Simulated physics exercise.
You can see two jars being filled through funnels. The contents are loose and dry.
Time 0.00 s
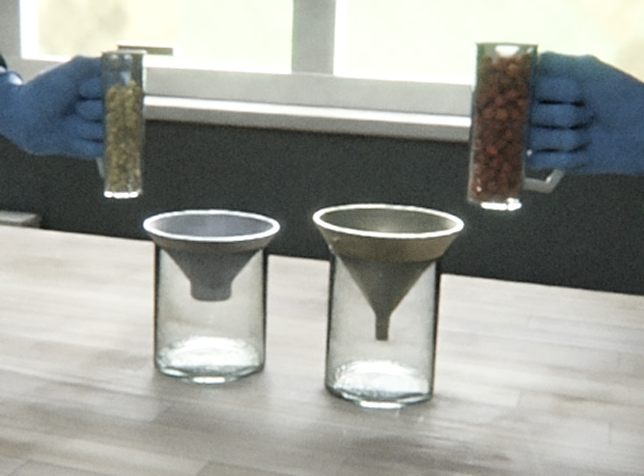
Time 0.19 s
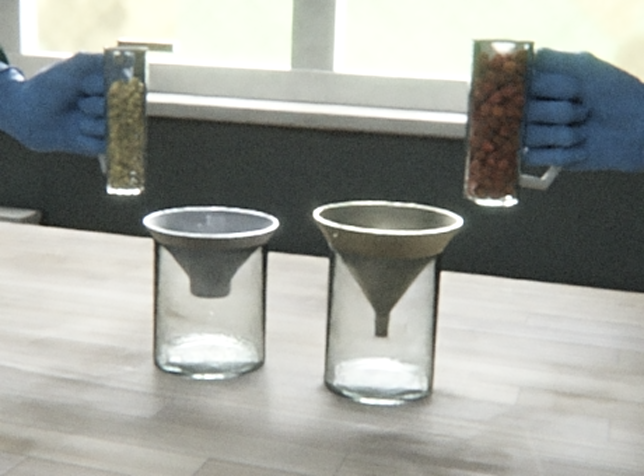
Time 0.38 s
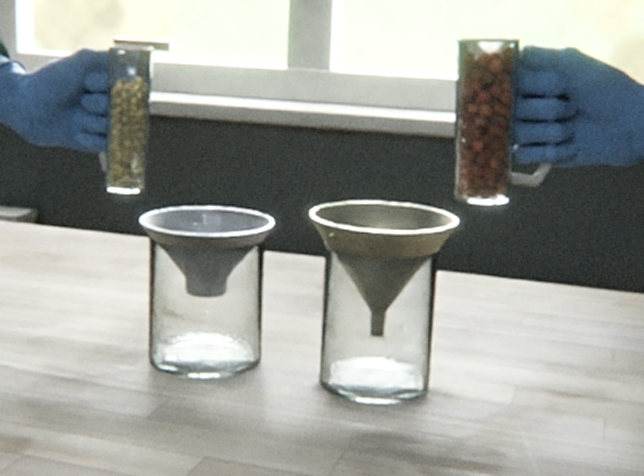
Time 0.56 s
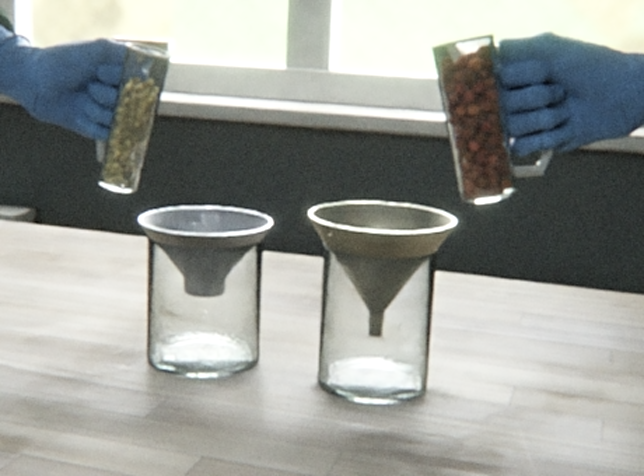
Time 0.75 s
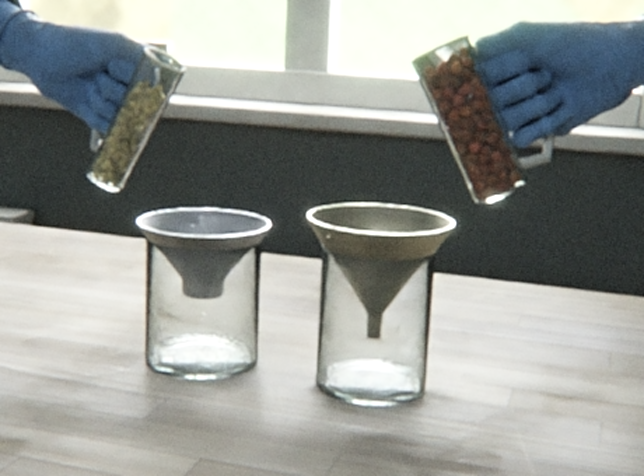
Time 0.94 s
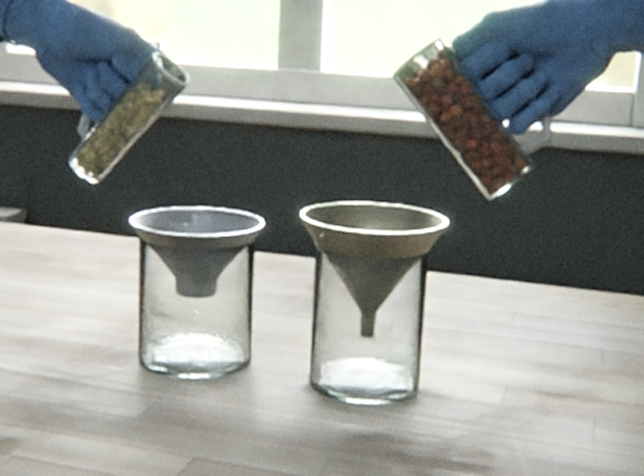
Two blue-gloved hands holding cups of soya beans and clay pellets upright, then tilting them inward above funnels in glass jars.
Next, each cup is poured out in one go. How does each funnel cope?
The left funnel runs clear; the right one gets blocked.
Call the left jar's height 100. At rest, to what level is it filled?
15 per cent, approximately.
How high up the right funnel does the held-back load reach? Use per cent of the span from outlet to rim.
Close to 85 per cent.
After 1.21 s, left, the whole lot still in the cup; right, the whole lot still in the cup.
After 1.56 s, left, the whole lot still in the cup; right, the whole lot still in the cup.
After 1.93 s, left, all but a few still in the cup, a little in or over the funnel, only a few down in the jar; right, the bulk still in the cup, a little in or over the funnel.
In the end (3.1 s), left, the whole lot down in the jar; right, the whole lot stuck in the funnel, none at all down in the jar.
